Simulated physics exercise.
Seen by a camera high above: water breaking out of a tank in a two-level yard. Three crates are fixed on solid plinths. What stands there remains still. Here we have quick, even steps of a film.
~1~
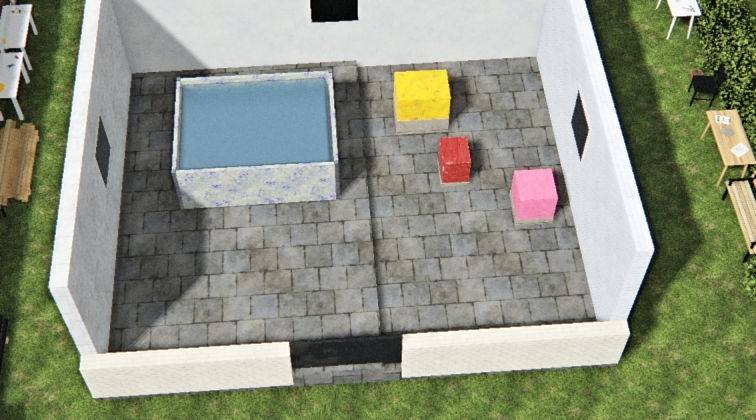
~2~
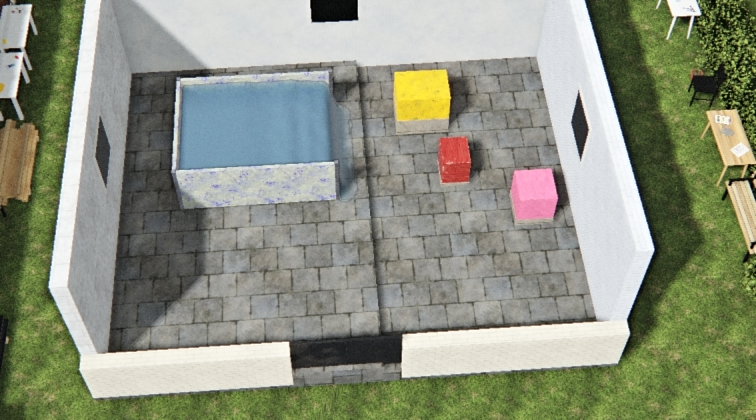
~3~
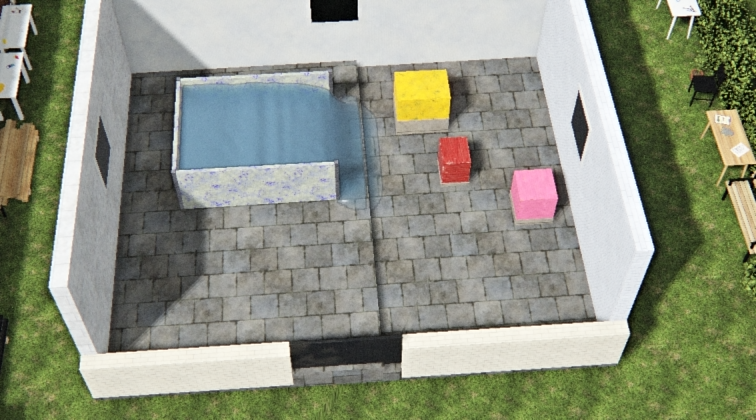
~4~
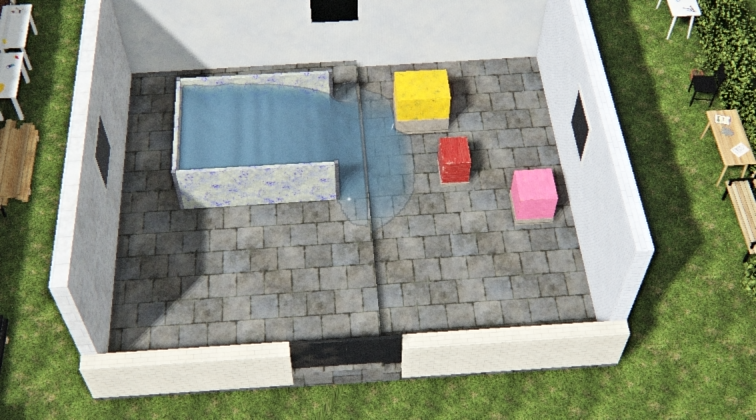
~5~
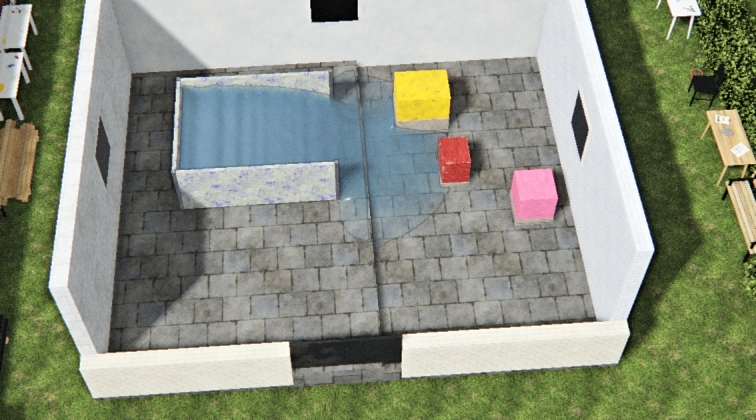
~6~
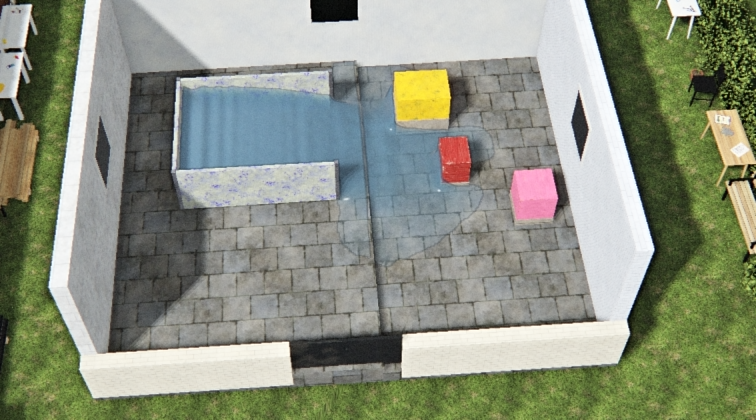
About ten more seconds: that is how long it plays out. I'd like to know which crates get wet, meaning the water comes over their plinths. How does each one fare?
The yellow crate does get wet. The red crate does get wet. The pink crate does get wet.
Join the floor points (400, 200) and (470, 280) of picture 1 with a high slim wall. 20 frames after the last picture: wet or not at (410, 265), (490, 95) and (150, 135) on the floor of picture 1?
As listed: Awash, awash, free of water.
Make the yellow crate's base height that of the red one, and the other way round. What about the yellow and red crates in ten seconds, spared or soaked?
First the yellow crate: It is flooded; then the red crate: It is flooded.
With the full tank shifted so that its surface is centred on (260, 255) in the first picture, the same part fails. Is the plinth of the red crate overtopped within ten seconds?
Red is reached.
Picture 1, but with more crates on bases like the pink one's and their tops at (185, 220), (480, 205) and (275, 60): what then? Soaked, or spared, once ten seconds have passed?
Listed in turn: Clear / overtopped / clear.
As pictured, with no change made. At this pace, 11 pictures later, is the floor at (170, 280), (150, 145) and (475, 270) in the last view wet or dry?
First spot clear, second spot clear, third spot swamped.
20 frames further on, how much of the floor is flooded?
It comes out near 60 percent.
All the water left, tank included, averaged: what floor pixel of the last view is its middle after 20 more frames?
Near (421, 183).
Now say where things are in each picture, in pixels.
Still water in the water tank at (255, 123), in the first picture.
The front is at (342, 200), out from the gap at (332, 139), in the second picture.
The front is at (367, 204), out from the gap at (333, 142), in the third picture.
Water pours out at (333, 143) and has run to (372, 227), in the fourth picture.
Water pours out at (333, 144) and has run to (438, 200), in the fifth picture.
The front is at (486, 138), out from the gap at (333, 144), in the sixth picture.
A moment on, water covers 35 % of the floor; the yellow crate water round its plinth, the red crate water round its plinth, the pink crate water round its plinth.
Next, water covers 50 % of the floor; the yellow crate water round its plinth, the red crate water round its plinth, the pink crate water round its plinth.
Then, water covers 60 % of the floor; the yellow crate water round its plinth, the red crate water round its plinth, the pink crate water round its plinth.
Later, water covers 75 % of the floor; the yellow crate water round its plinth, the red crate water round its plinth, the pink crate water round its plinth.
In the end, water covers 90 % of the floor; the yellow crate was topped, the red crate was topped, the pink crate was topped.
